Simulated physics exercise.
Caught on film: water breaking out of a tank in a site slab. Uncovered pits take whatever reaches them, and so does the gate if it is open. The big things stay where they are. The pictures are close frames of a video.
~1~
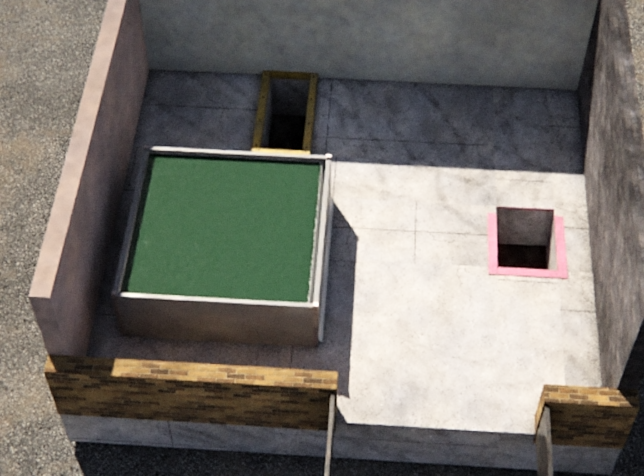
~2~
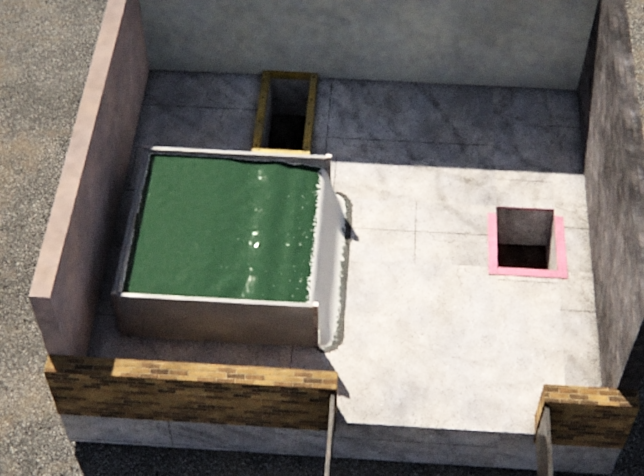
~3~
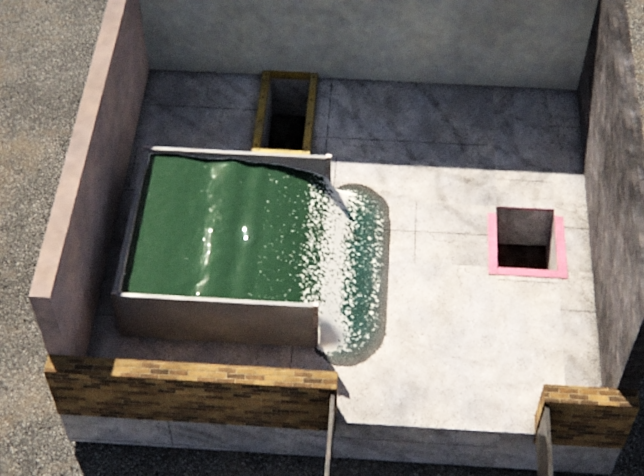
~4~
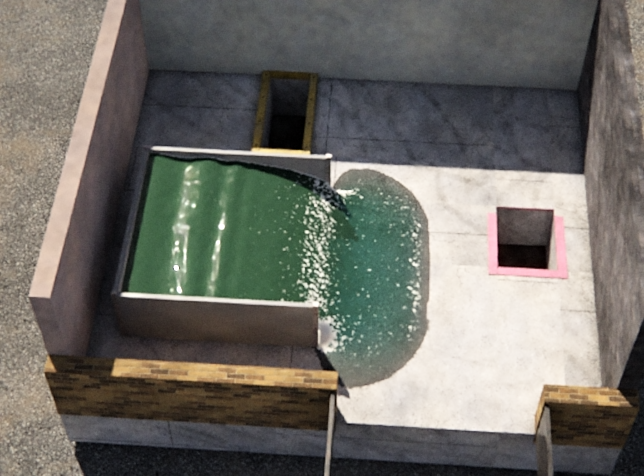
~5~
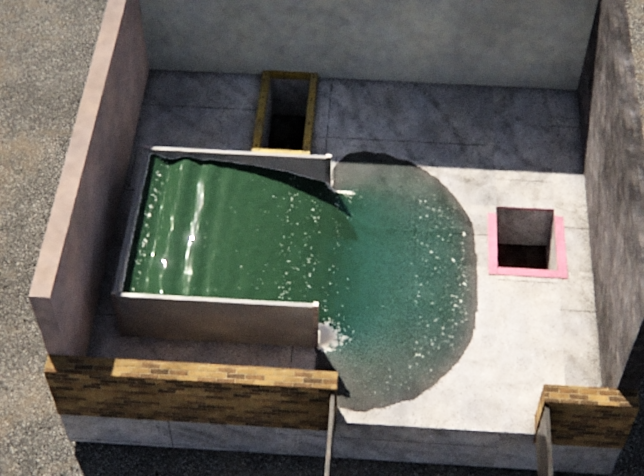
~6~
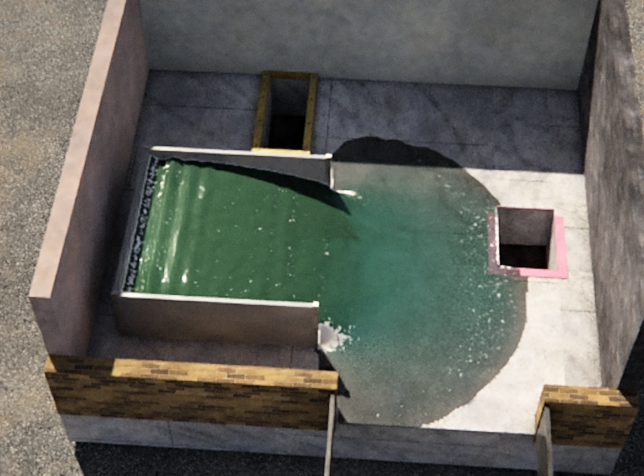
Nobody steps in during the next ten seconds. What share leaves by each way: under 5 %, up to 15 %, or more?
The gate takes above 15 %; the pink pit takes above 15 %; the yellow pit takes not even 5 %.
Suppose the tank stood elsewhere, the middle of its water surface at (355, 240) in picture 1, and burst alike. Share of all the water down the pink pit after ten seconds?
Roughly, in per cent: Pink 55.
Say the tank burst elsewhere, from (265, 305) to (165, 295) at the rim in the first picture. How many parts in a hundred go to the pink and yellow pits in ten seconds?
Per cent: Pink 20, yellow 8.
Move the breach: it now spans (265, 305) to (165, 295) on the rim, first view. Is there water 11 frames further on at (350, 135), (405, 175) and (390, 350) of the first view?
In that order: Clear, no water, covered.
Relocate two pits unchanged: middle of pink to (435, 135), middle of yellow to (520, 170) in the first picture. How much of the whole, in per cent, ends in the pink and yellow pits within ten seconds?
Parts in a hundred: Pink 20, yellow 12.
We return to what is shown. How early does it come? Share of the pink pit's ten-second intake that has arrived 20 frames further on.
Some 50 per cent.
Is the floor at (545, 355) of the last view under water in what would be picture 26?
Verdict: Flooded.
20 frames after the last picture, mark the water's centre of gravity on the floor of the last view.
At about (414, 260).
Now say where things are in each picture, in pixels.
Still water in the open tank at (227, 226), in the first picture.
The front is at (334, 195), out from the gap at (320, 254), in the second picture.
Water pours out at (320, 257) and has run to (361, 190), in the third picture.
The front is at (383, 373), out from the gap at (320, 259), in the fourth picture.
The front is at a hidden place, out from the gap at (320, 259), in the fifth picture.
The front is at (512, 340), out from the gap at (320, 259), in the sixth picture.
A moment on, water covers 55 % of the floor; the gate 1 %, the pink pit 5 %, the yellow pit 0 %.
Next, water covers 60 % of the floor; the gate 4 %, the pink pit 12 %, the yellow pit 0 %.
Then, water covers 55 % of the floor; the gate 10 %, the pink pit 22 %, the yellow pit 0 %.
Later, water covers 70 % of the floor; the gate 19 %, the pink pit 35 %, the yellow pit 1 %.
In the end, water covers 80 % of the floor; the gate 26 %, the pink pit 44 %, the yellow pit 2 %.
